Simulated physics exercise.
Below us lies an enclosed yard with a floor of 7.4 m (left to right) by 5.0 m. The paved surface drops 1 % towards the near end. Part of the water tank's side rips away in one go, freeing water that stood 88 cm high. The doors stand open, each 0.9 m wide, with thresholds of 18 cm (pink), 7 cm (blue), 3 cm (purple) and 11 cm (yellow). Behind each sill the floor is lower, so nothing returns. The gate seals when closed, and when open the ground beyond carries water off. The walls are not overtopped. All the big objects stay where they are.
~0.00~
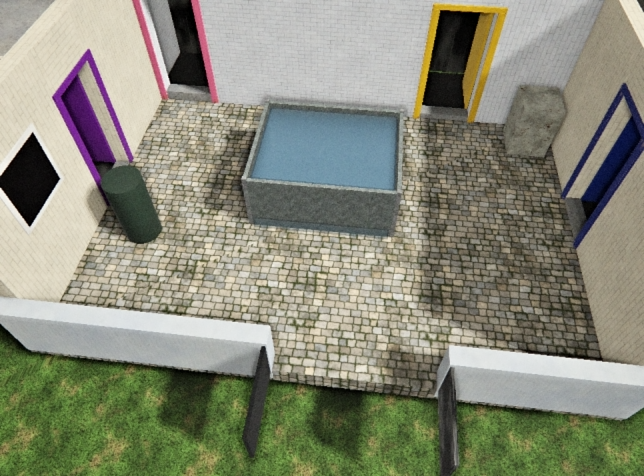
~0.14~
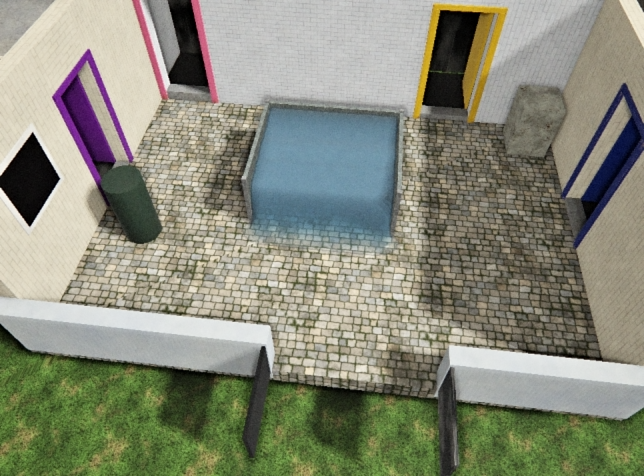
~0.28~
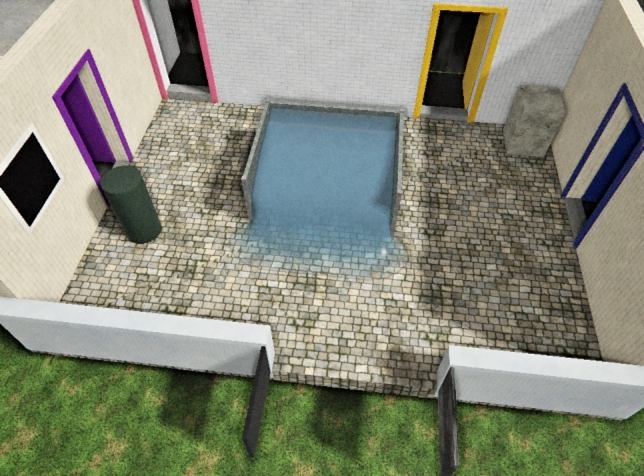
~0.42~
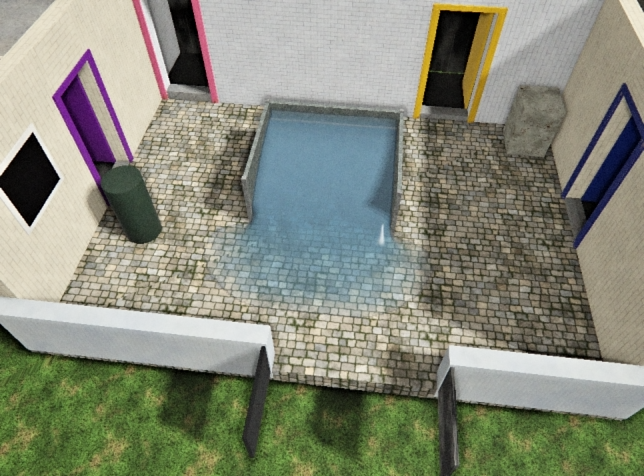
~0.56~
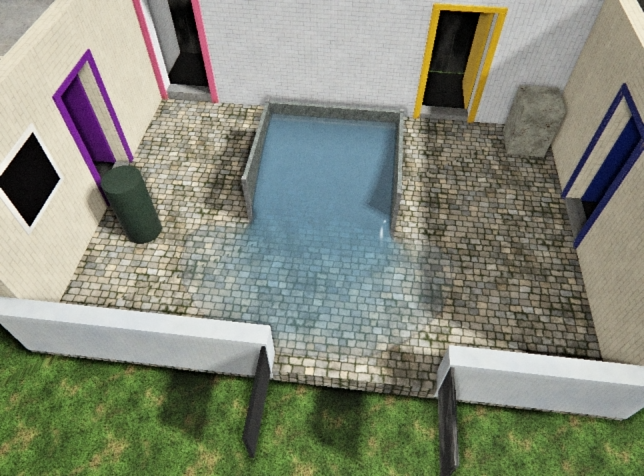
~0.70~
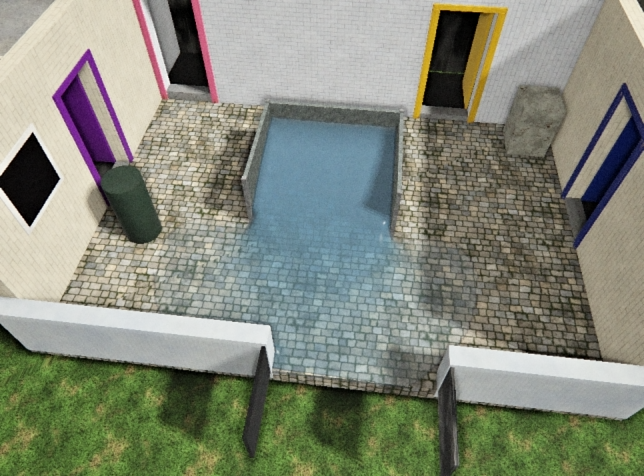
A raised stone tank of water in a walled, paved yard lost its near side, and the water poured out across the paving, spreading wider and reaching the gap in the low white wall.
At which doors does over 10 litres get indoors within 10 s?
The water let in: At the pink door it keeps below the limit; at the blue door it keeps below the limit; at the purple door it goes over the limit; at the yellow door it keeps below the limit.
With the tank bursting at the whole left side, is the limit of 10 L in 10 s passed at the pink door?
Against that limit: Pink over.
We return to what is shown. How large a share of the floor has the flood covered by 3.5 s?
Some 60 per cent of it.
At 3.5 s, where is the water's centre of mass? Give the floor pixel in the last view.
At about (269, 259).
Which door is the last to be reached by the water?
The yellow one.
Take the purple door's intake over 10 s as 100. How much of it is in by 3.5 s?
About 15 per cent.
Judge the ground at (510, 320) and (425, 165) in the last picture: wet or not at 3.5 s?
In turn: Flooded, still dry.
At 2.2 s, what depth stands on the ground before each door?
In cm: Pink 0, blue 0, purple 0, yellow 0.
After 1.4 s water covers 35 % of the floor and is deepest (50 cm) near (256, 351); pink door not reached, blue door not reached, purple door not reached, yellow door not reached.
After 2.2 s water covers 35 % of the floor and is deepest (46 cm) near (60, 329); pink door not reached, blue door not reached, purple door not reached, yellow door not reached.
After 3.5 s water covers 60 % of the floor and is deepest (26 cm) near (60, 329); pink door 13 cm at the sill, 0 L in, blue door 2 cm at the sill, 0 L in, purple door 8 cm at the sill, 4 L in, yellow door not reached.
After 6.0 s water covers 90 % of the floor and is deepest (12 cm) near (48, 327); pink door 9 cm at the sill, 1 L in, blue door 2 cm at the sill, 0 L in, purple door 4 cm at the sill, 19 L in, yellow door not reached.
After 10.0 s water covers 95 % of the floor and is deepest (6 cm) near (162, 213); pink door 6 cm at the sill, 1 L in, blue door 2 cm at the sill, 0 L in, purple door 6 cm at the sill, 22 L in, yellow door 5 cm at the sill, 0 L in.
